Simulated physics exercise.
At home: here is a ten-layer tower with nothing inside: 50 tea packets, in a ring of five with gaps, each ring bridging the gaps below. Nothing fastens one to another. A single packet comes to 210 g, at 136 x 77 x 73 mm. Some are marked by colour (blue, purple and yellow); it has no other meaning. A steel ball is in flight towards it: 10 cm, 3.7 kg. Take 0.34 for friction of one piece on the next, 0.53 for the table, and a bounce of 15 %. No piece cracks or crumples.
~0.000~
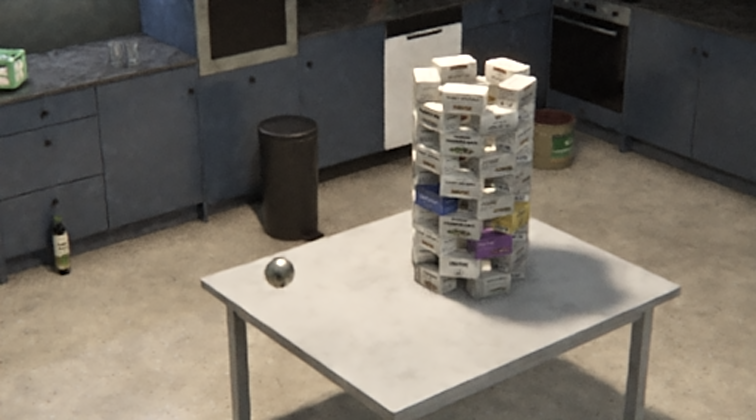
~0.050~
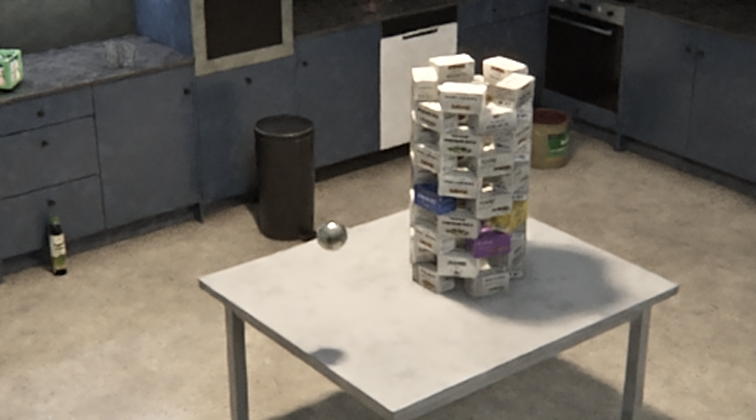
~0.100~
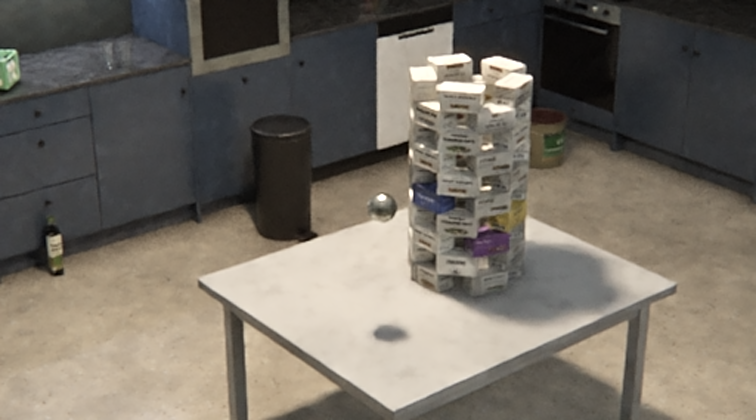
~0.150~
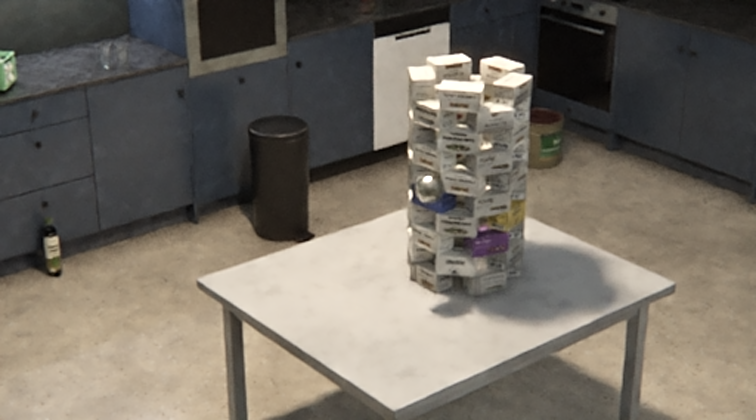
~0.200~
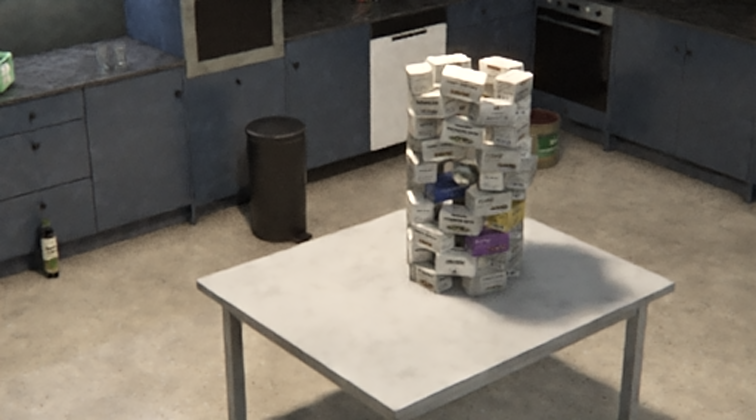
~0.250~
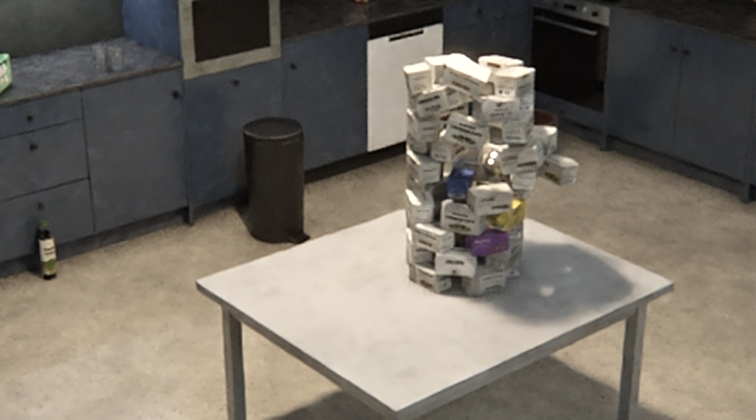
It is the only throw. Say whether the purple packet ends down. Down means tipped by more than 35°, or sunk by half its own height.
That packet stays up.
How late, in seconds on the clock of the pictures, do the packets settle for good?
Around 2.5 s.
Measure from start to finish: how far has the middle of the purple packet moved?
Roughly 2 cm away.
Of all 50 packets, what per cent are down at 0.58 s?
By then 35 per cent.
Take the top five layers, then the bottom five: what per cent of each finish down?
Top 100, bottom 20 per cent.
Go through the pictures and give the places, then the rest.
In the first frame (places mark the middle of the side facing us; the camera moves round a little), ball (279, 273) 61 cm from contact, 4.3 m/s; purple packet (495, 247); yellow packet (521, 218); blue packet (428, 200); nothing disturbed.
Ball (332, 236) 41 cm from contact, 4.2 m/s; purple packet (493, 246), in the second frame.
Ball (382, 208) 20 cm from contact, 4.1 m/s; purple packet (492, 246), in the third frame.
Ball (429, 188) after contact, 3.7 m/s; purple packet (491, 245); 2 disturbed, none down, in the fourth frame.
Ball (466, 172) after contact, 3.0 m/s; purple packet (491, 245) shifted 7 mm; blue packet (453, 190) shifted 10 cm; steepest lean 13°, the packet at (428, 107); 19 disturbed, none down, in the fifth frame.
Ball (496, 163) after contact, 2.7 m/s; purple packet (491, 245) shifted 8 mm; blue packet (471, 185) leaning 6°; yellow packet (517, 216); steepest lean 26°, the packet at (431, 104); 25 disturbed, none down, in the sixth frame.
After 0.58 s, ball still moving; 18 of the 50 packets down; purple packet shifted 12 mm; blue packet on its side.
After 1.24 s, ball still moving; 27 of the 50 packets down; purple packet shifted 16 mm; blue packet on its side.
At rest (2.7 s), ball rolling away; 29 of the 50 packets down; purple packet shifted 24 mm; blue packet on its side; yellow packet on its side. As the last picture would show them, middles, purple packet near (492, 241), blue packet near (470, 256).
